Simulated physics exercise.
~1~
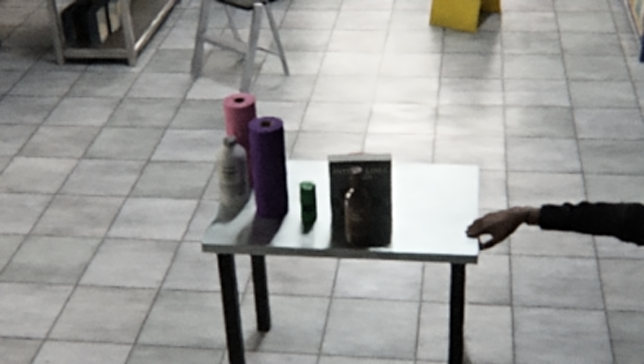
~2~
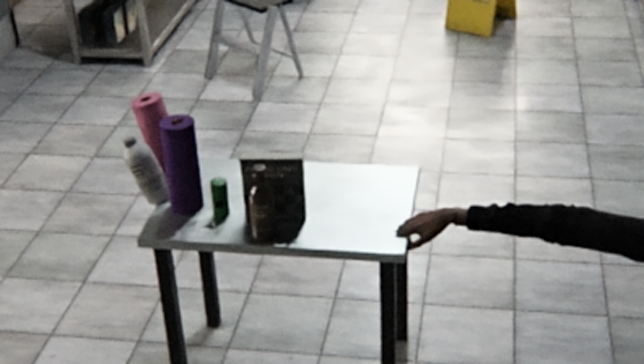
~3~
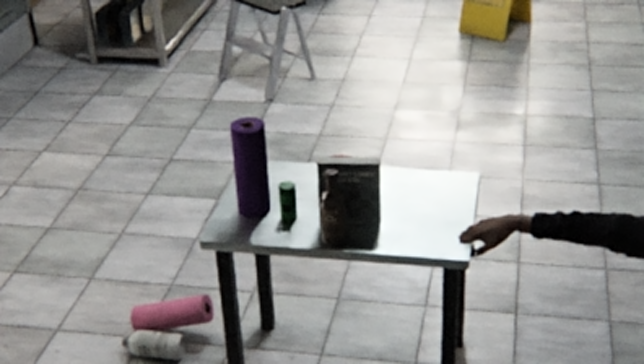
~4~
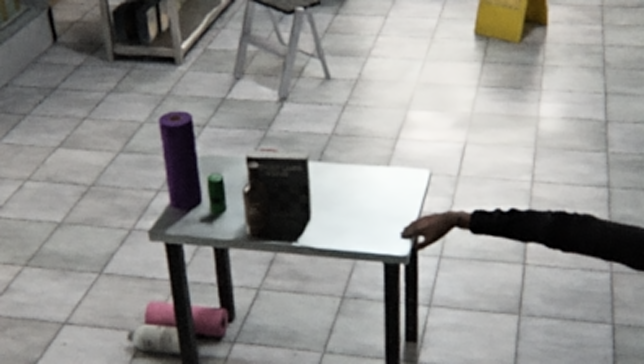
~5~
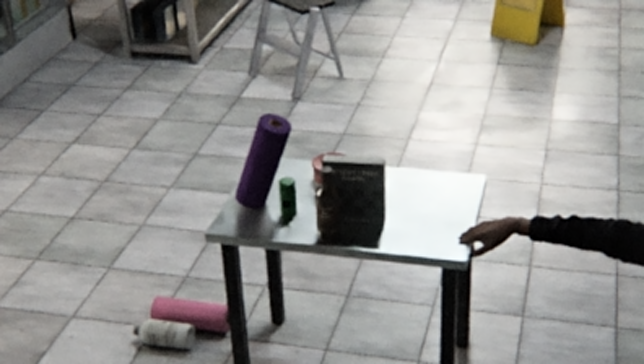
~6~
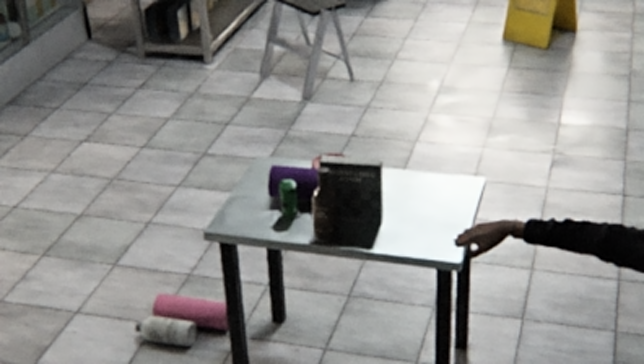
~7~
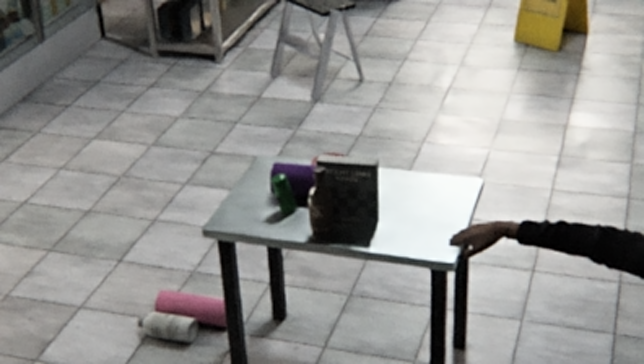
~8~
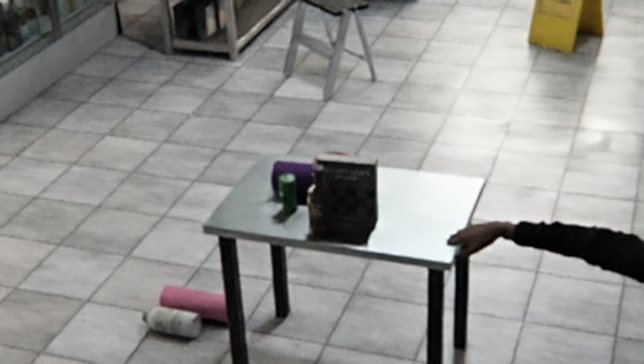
The clip opens on a small pale table on a tiled floor, holding a pink roll, a purple roll, a white bottle, a green shaker and a brown bottle by an upright dark book, while a hand grips its right edge. The table shifts left, and the pink roll and white bottle tilt at the far left end. It goes back right with both now lying on the floor, then left and right again. The purple roll leans and topples onto the tabletop, revealing a red tub behind the book. The green shaker tips briefly but ends upright, with the book and brown bottle still standing.
